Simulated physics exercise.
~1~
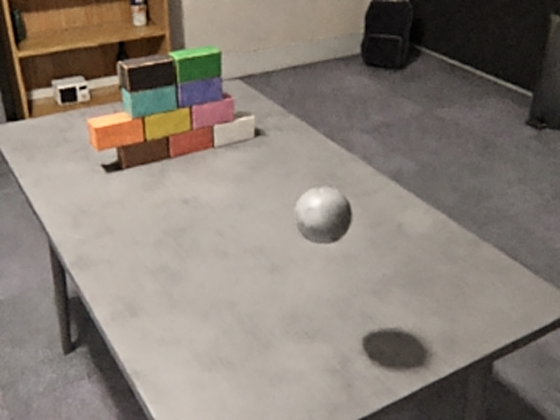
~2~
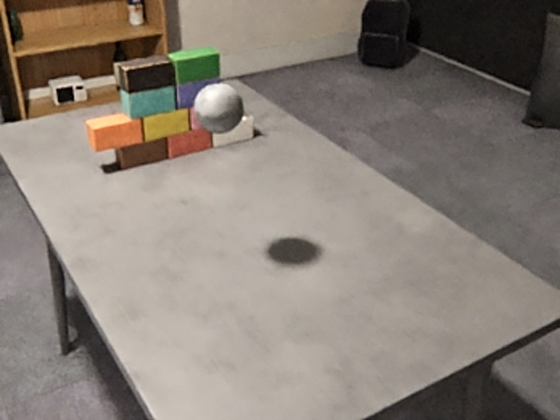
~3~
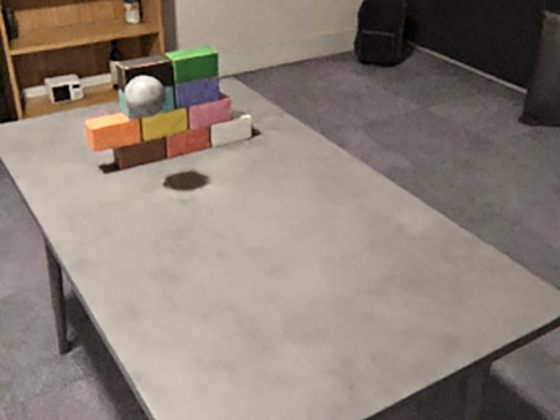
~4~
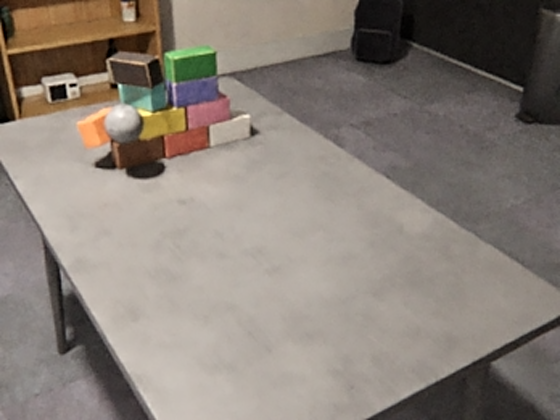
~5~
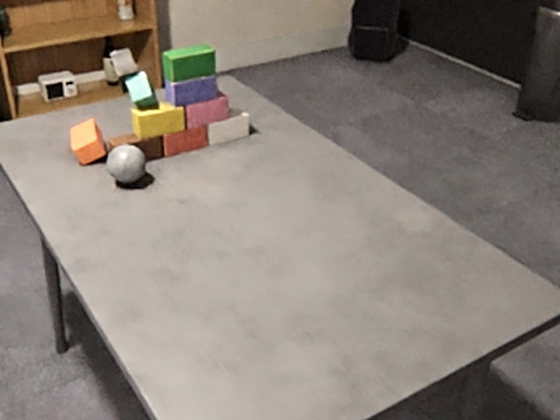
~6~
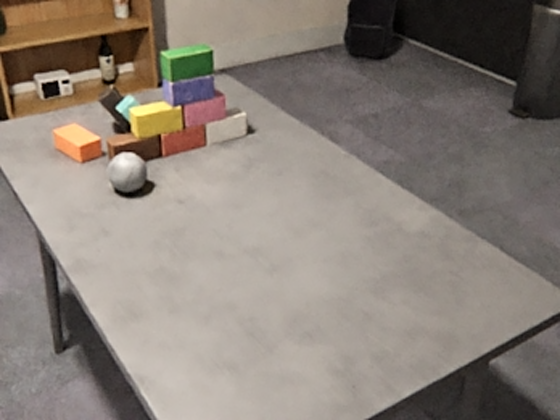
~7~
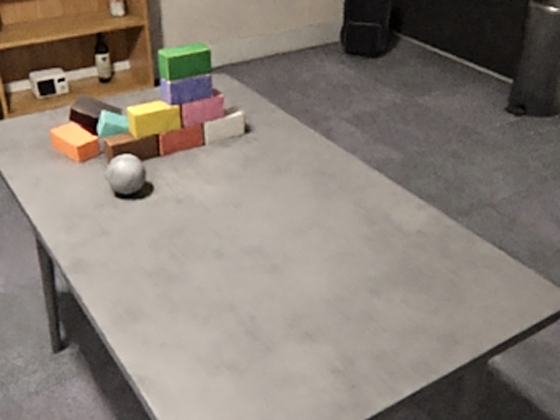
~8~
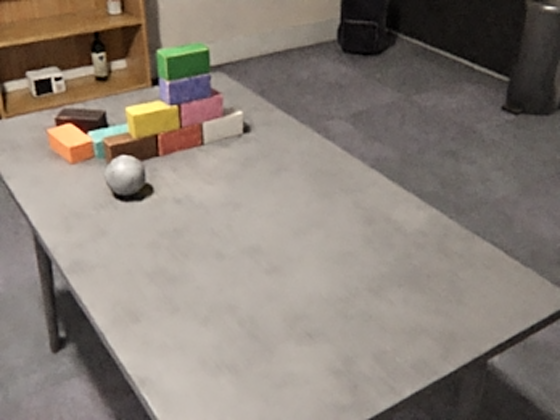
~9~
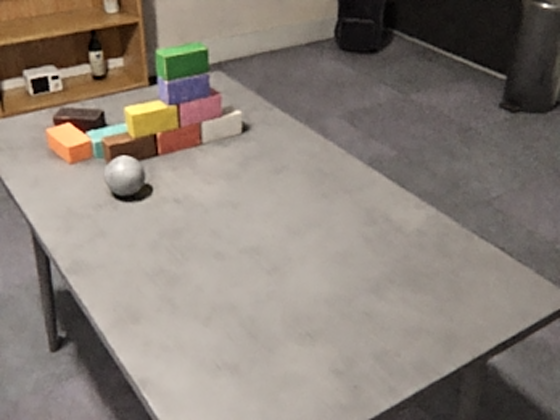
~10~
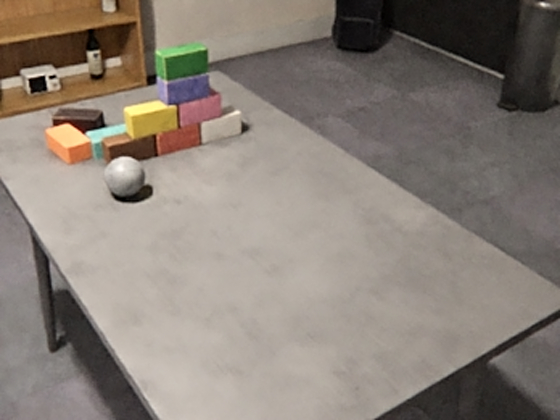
The footage shows a grey ball flying over a grey table into a stack of coloured blocks, knocking the orange, black and turquoise blocks from its left side. They tip over and settle on the tabletop beside the remaining stack, with the ball resting just in front.
